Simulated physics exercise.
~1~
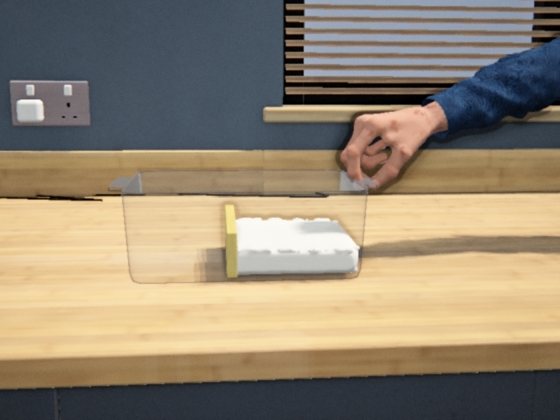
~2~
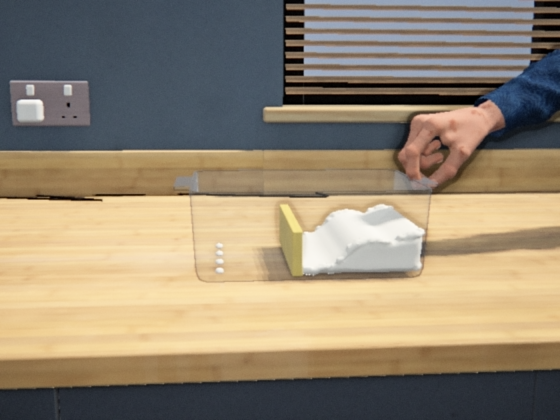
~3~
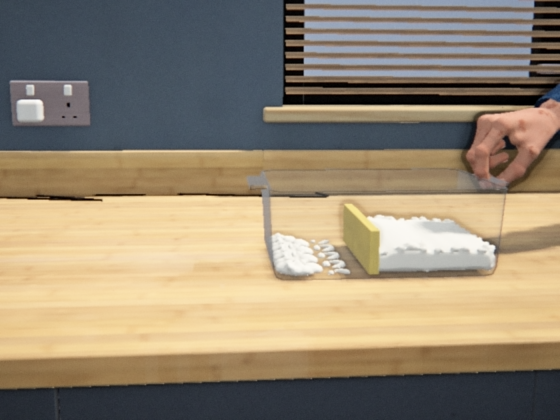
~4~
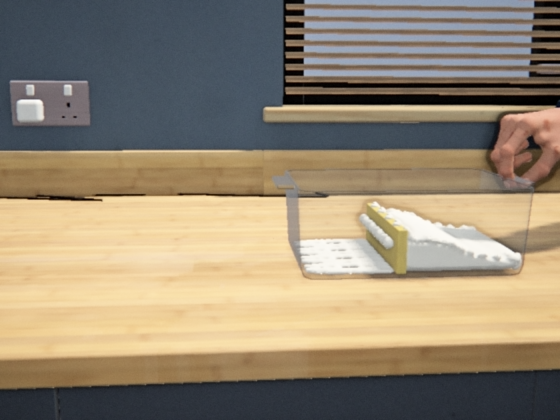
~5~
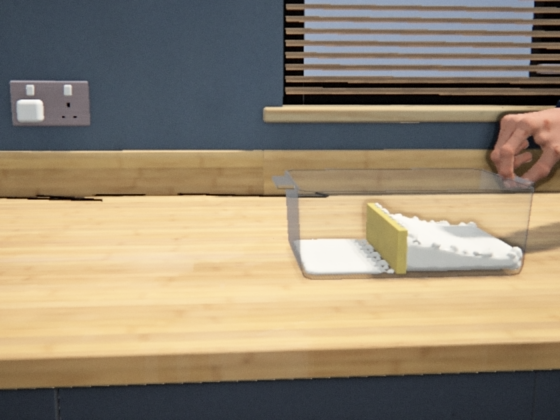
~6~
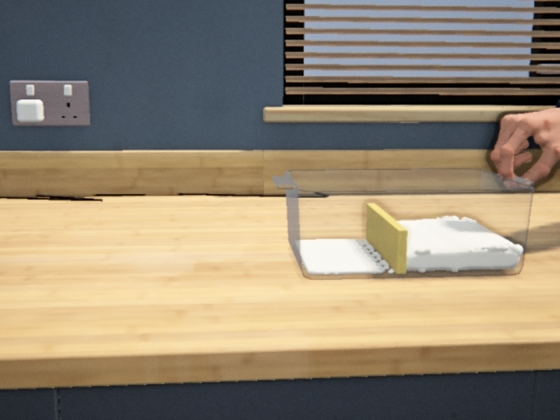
Clear divided box sliding right across a wooden worktop by hand, white liquid surging past its yellow divider, then settling on both sides.
